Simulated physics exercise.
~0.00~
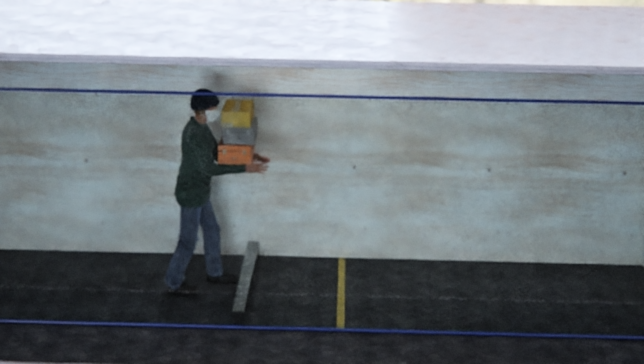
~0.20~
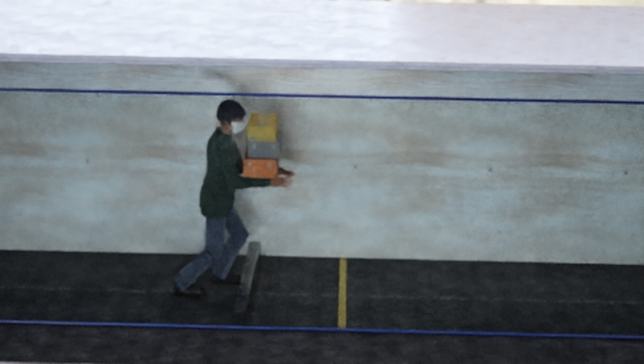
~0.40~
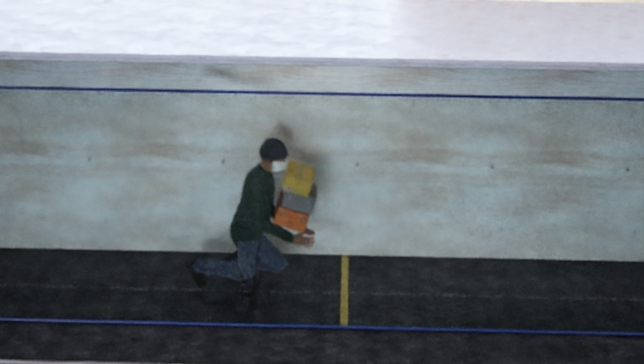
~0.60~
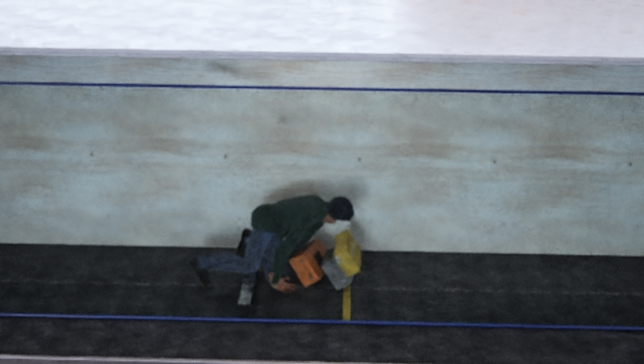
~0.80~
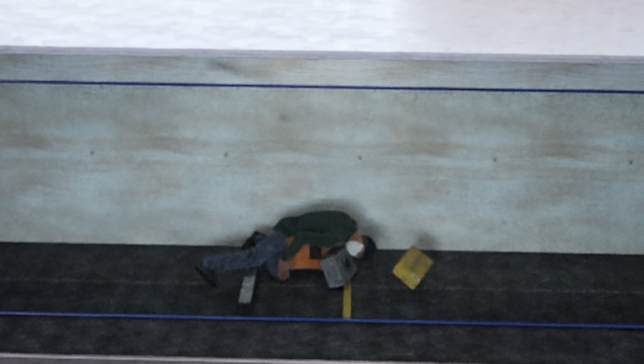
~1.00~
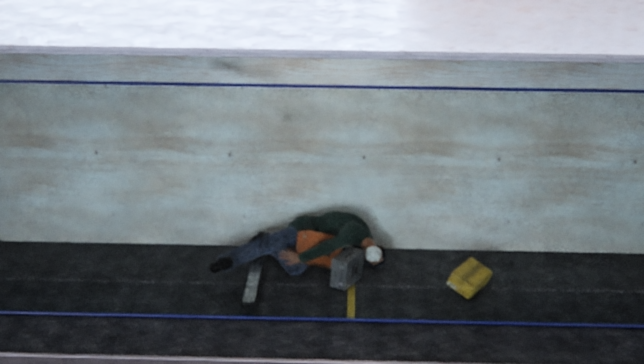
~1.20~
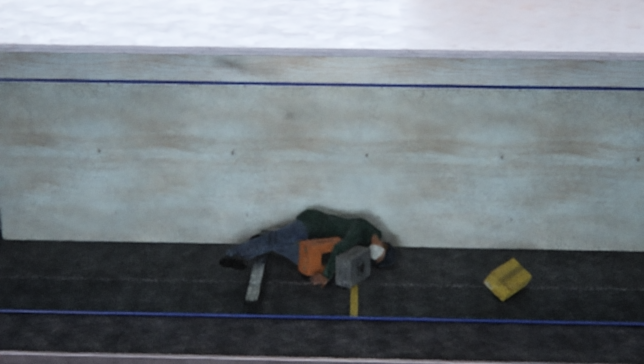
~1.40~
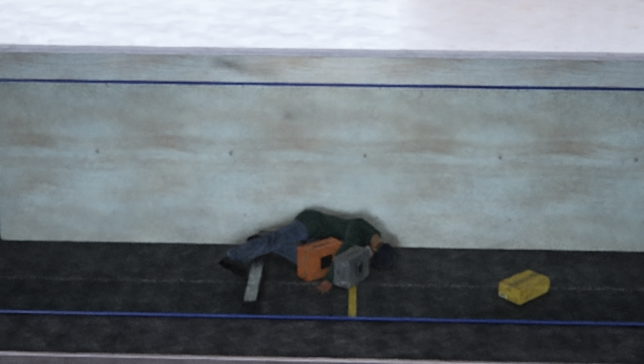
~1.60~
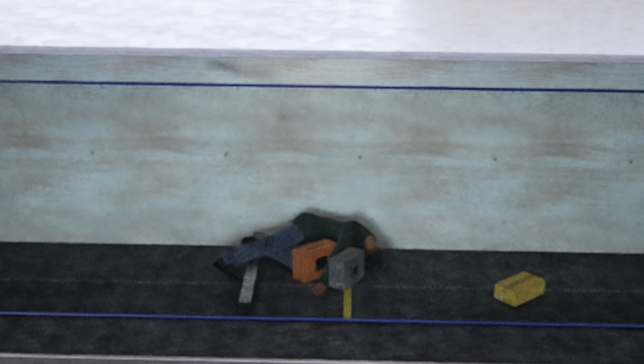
A masked figure in a dark green top and blue trousers carries a stack of yellow, grey and orange boxes along a dark floor before a pale, stained wall, seen from the side by a slightly swaying camera. The figure moves right to a low grey rail, sinks at the knees and pitches forward over it. The boxes tip toward a yellow floor line, and the yellow one tumbles away to the right. The figure ends slumped across the rail, head past the line, with the orange box short of it, the grey one at it and the yellow one well beyond.
